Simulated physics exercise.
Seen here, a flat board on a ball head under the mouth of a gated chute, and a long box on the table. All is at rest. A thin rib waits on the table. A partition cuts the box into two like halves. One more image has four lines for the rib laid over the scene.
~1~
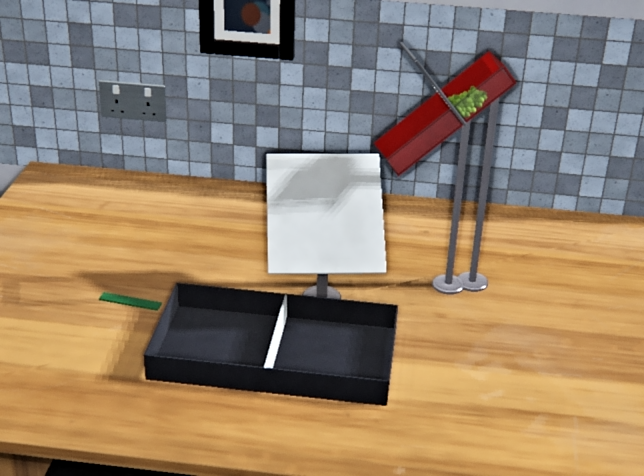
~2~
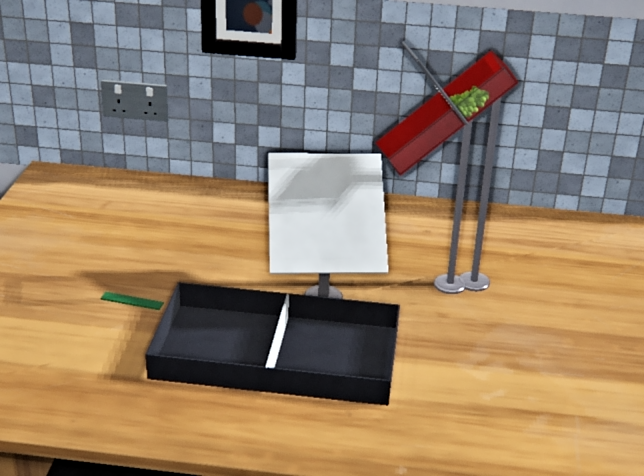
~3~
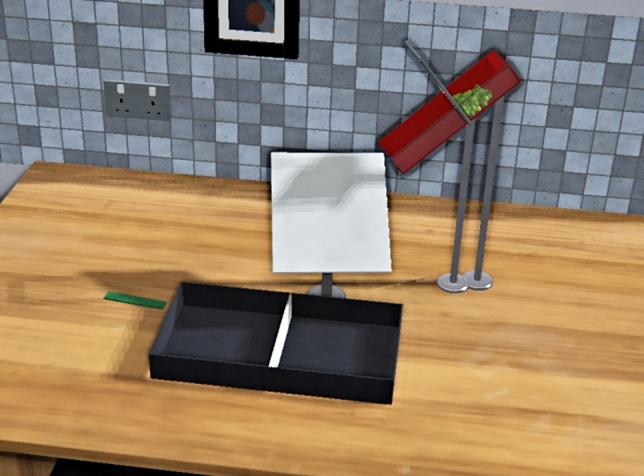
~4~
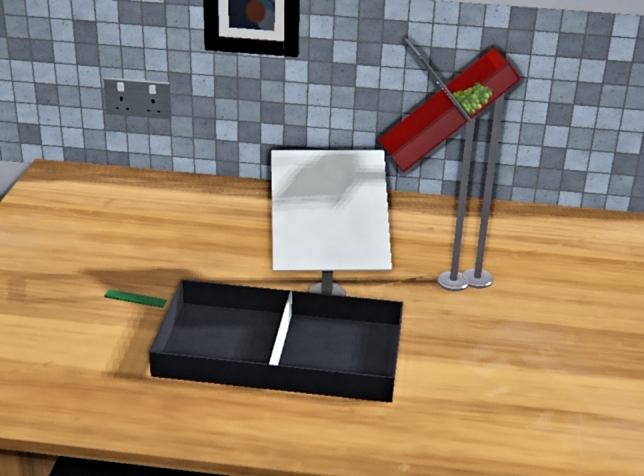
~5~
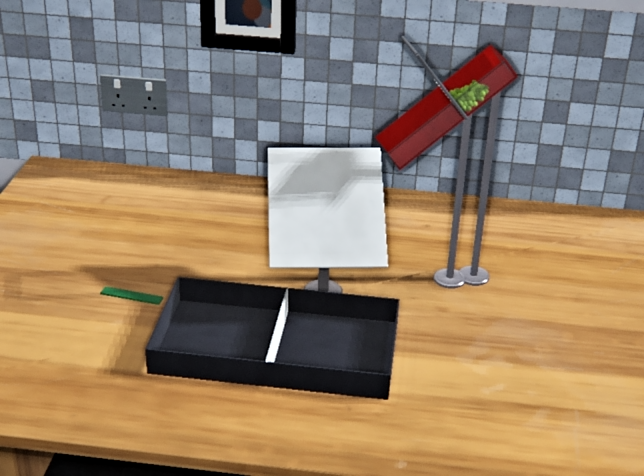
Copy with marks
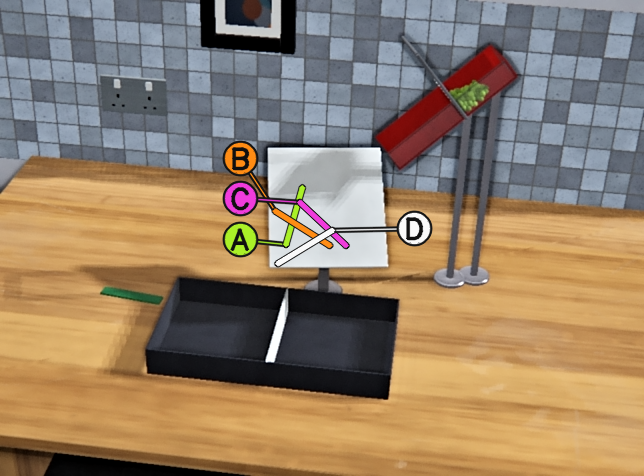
Nothing moves but a slight camera drift over a red chute holding green peas, a tilted white board and a divided black box.
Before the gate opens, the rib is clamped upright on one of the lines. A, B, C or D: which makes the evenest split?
Use line D.
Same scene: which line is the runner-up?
Line A.
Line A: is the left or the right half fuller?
More lands on the right.
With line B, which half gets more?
More lands on the right.
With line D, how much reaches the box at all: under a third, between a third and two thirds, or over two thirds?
It is over two thirds.
On the marked copy, line A from (302, 187) to (286, 244); line B from (275, 211) to (329, 245); line C from (299, 202) to (346, 245); line D from (332, 230) to (277, 263).
With A, of what is caught, close to a quarter in the left half, the bulk in the right.
With B, of what is caught, only a few in the left half, all but a few in the right.
With C, of what is caught, only a few in the left half, all but a few in the right.
With D, of what is caught, close to half in the left half, close to half in the right.
